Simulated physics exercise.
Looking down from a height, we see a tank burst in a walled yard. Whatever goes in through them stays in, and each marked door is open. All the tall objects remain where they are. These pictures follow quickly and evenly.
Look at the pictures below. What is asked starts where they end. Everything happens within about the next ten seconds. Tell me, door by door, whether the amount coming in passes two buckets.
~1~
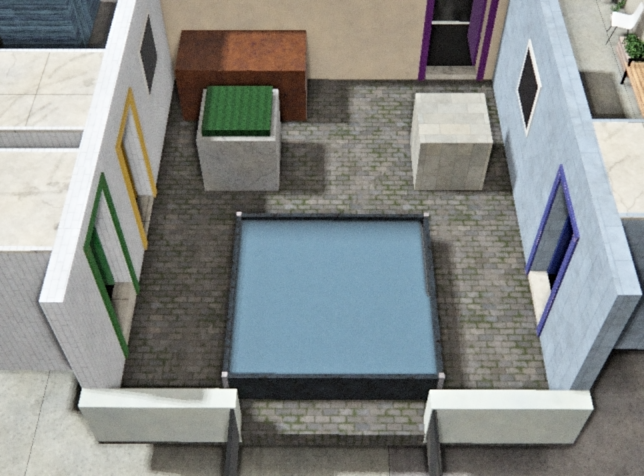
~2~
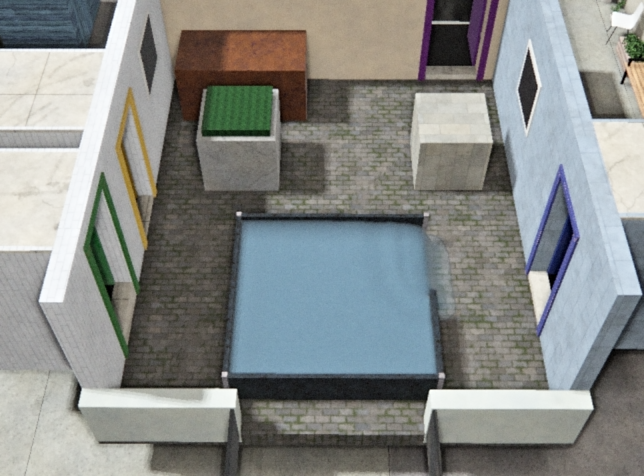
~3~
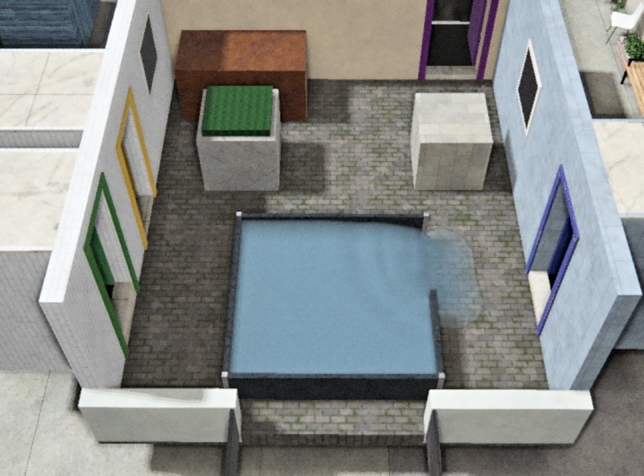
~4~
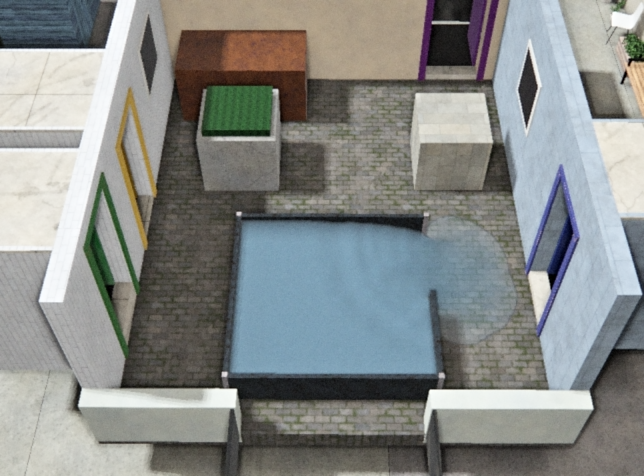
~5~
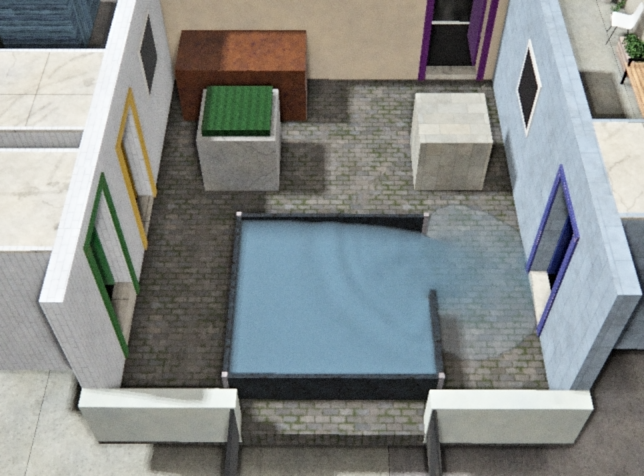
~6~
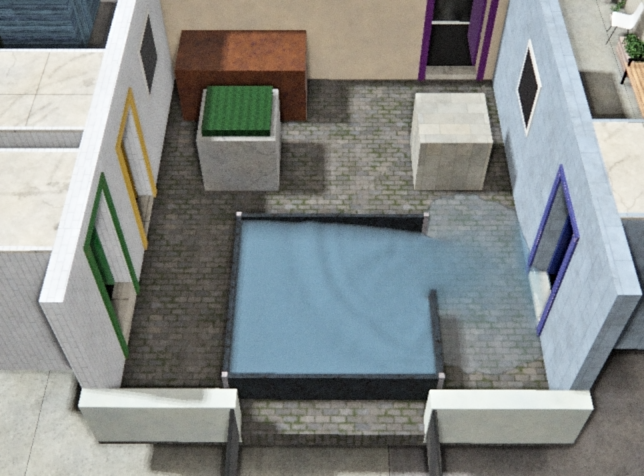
Outcome: The green door copes honestly; the purple door gets overwhelmed honestly; the yellow door gets overwhelmed honestly; the blue door gets overwhelmed honestly.
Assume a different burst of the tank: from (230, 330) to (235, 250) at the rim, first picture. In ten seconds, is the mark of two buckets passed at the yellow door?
As I see it, the yellow door surpasses the limit.
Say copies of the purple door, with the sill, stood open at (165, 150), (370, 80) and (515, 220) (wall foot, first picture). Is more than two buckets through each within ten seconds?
Taking them as listed, the first doesn't reach the limit, the second doesn't reach the limit and the third gets past the limit.
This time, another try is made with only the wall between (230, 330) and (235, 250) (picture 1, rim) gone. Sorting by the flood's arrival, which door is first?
That one is the green door.
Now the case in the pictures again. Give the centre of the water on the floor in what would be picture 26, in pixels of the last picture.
Close to (381, 285).
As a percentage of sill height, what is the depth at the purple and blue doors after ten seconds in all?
In order: Roughly 100 % and 110 %.
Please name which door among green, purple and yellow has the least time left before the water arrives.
That would be the door marked purple.
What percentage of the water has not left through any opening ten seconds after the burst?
I'd put it near 76 %.
A moment on, water covers 15 % of the floor; the green door not reached, the purple door not reached, the yellow door not reached, the blue door over two buckets in.
Next, water covers 25 % of the floor; the green door not reached, the purple door not reached, the yellow door not reached, the blue door far over two buckets in.
Then, water covers 45 % of the floor; the green door not reached, the purple door over two buckets in, the yellow door not reached, the blue door far over two buckets in.
Later, water covers 75 % of the floor; the green door not reached, the purple door far over two buckets in, the yellow door wet at the sill, nothing in, the blue door far over two buckets in.
In the end, water covers 95 % of the floor; the green door wet at the sill, nothing in, the purple door far over two buckets in, the yellow door over two buckets in, the blue door far over two buckets in.
